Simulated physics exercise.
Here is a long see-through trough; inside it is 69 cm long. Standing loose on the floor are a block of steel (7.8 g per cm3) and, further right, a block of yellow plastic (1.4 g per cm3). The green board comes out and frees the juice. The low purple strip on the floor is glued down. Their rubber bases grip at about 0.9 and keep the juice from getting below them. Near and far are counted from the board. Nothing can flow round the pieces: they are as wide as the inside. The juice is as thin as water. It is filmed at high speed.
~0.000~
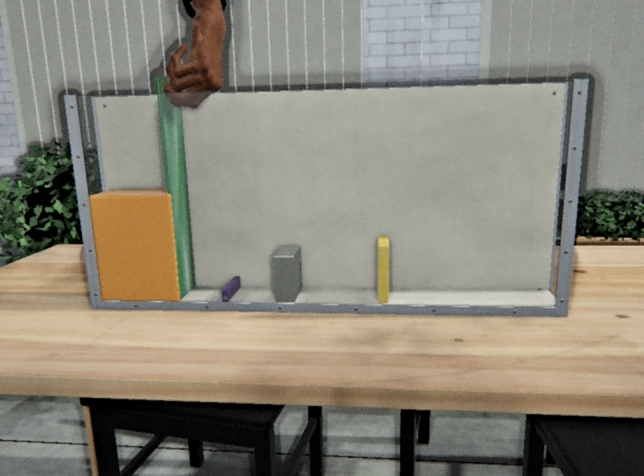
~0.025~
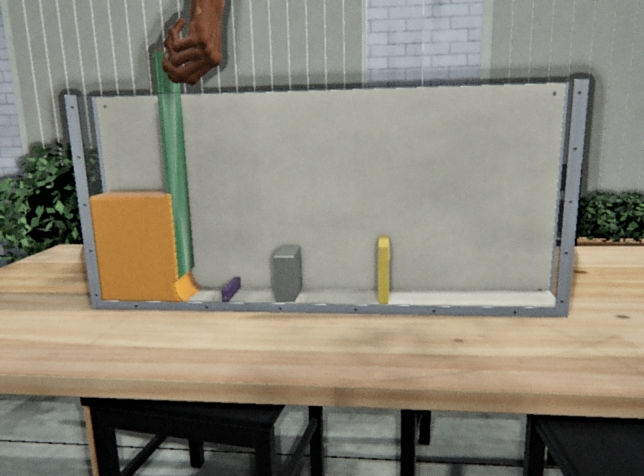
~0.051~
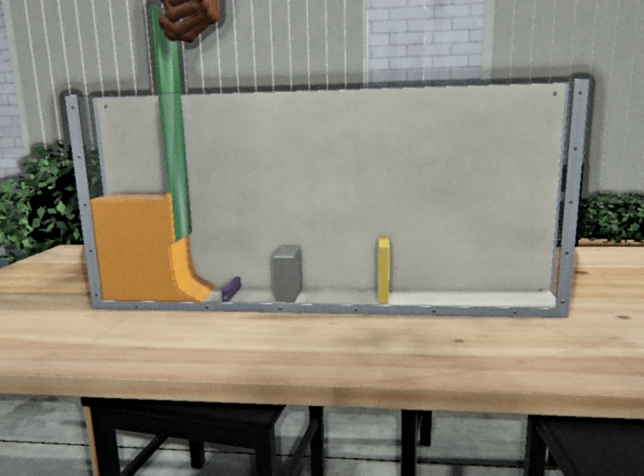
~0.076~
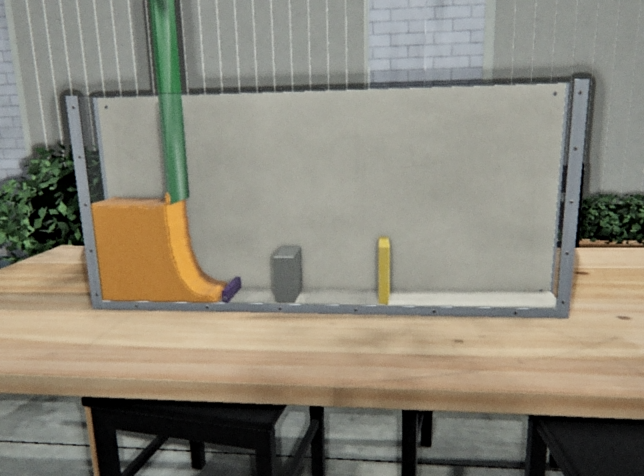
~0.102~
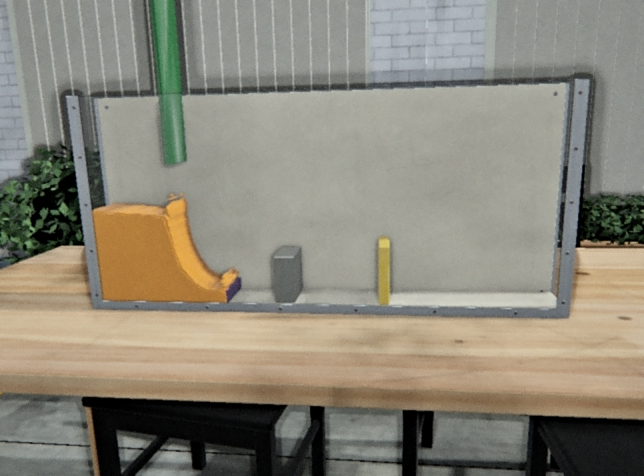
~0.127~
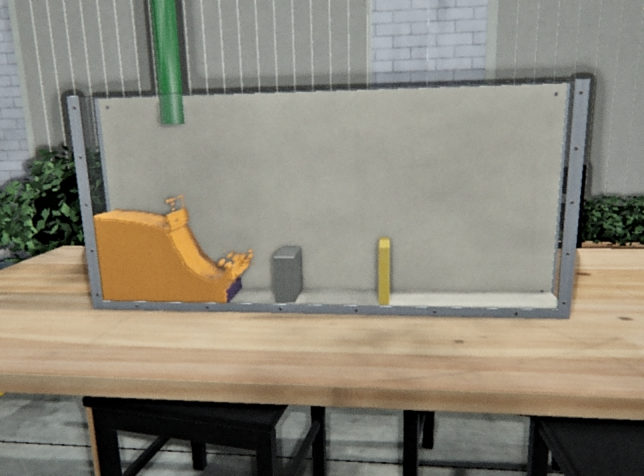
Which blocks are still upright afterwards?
The near block keeps standing and the far block goes over.
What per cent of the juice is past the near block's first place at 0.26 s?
Some 6 per cent.
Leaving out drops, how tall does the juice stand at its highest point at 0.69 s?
About 7.0 cm.
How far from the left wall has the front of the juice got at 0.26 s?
About 40 cm.
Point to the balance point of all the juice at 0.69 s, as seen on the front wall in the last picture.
Near (231, 285).
Then, 0.26 s in, the front has run 40 cm from the left wall, the near block is upright and the far block is upright.
Then, 0.42 s in, the near block is upright and the far block is upright.
Then, 0.69 s in, the near block is upright and the far block leans 35°.
Finally, the near block is upright and the far block lies flat; 9 per cent of the juice is past where the far block first stood.
